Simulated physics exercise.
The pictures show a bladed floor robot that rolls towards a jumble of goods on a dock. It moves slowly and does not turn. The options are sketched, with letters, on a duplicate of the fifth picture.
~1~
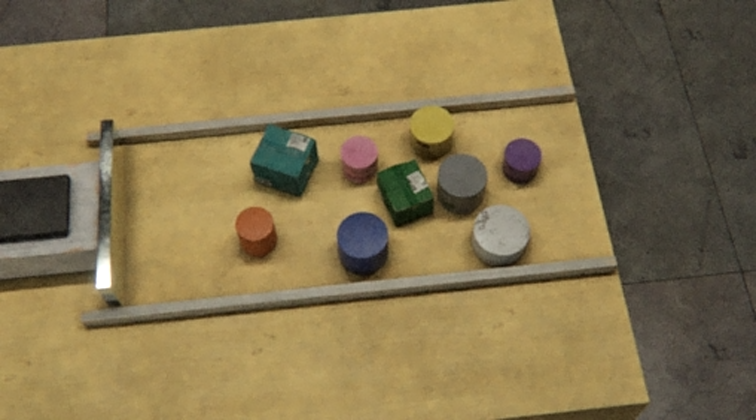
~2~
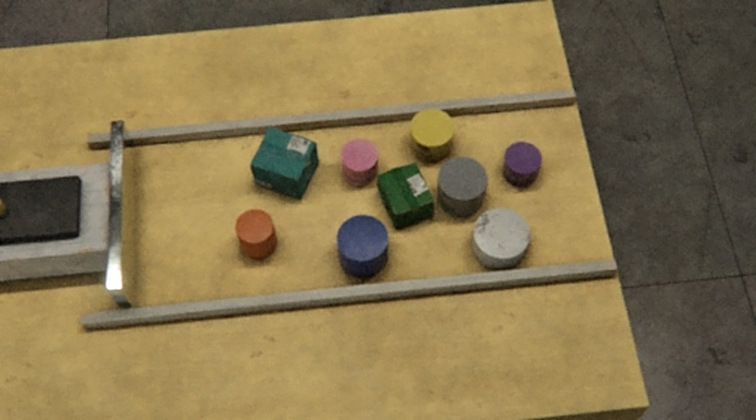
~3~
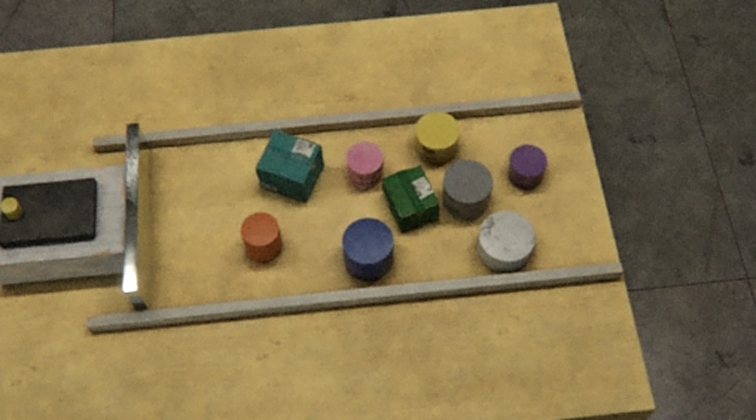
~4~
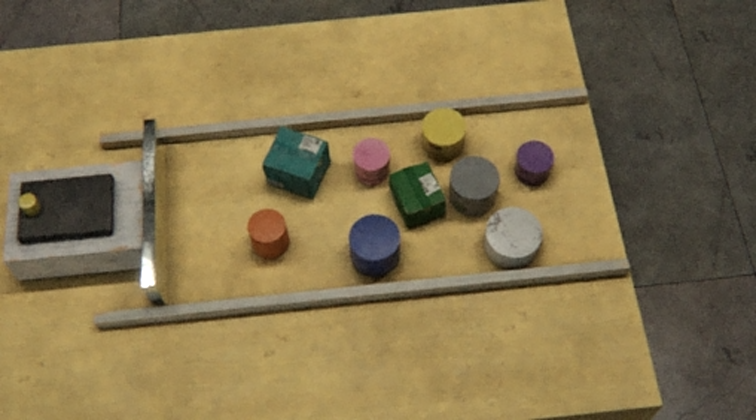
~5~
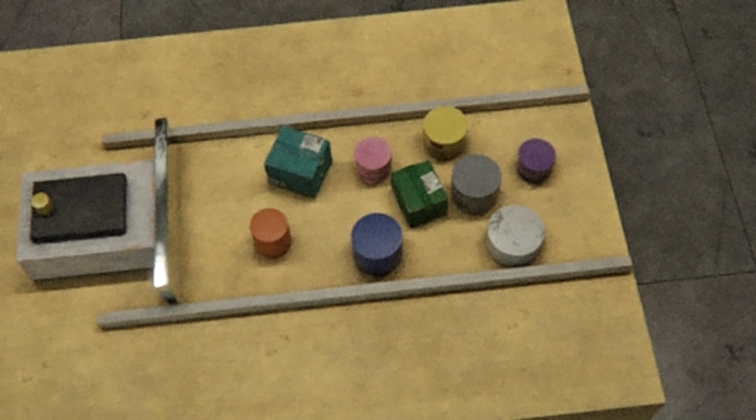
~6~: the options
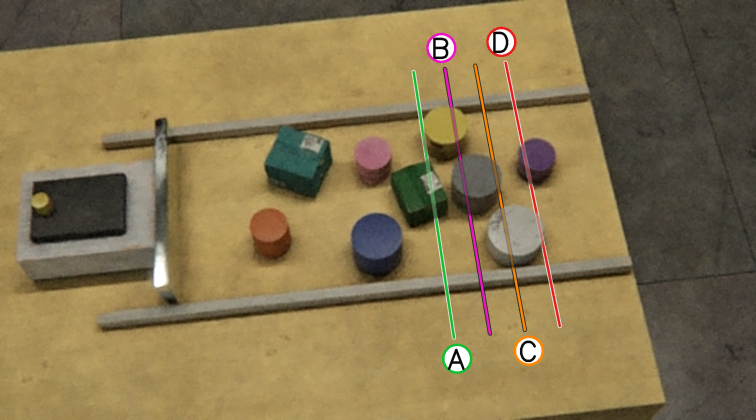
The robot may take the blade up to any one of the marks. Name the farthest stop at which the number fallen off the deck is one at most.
As far as mark C.
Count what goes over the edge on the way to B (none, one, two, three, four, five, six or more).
In all, none.
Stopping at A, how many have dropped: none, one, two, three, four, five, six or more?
In all, none.
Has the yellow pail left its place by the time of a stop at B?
Yes.
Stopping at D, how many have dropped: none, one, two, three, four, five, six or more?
By then, two.
On the marked copy, A at (432, 195); B at (466, 192); C at (498, 188); D at (531, 185).
Following C. Soon after the start, robot (208, 193); turquoise parcel (321, 155); orange canister (314, 229).
Later, robot (330, 180); purple pail (541, 159); grey pail (509, 179).
In the end, robot (423, 170); purple pail (595, 134); grey pail (599, 171); none fallen.
As for the rest, A is within the limit but short; B is within the limit but short; D drops two.
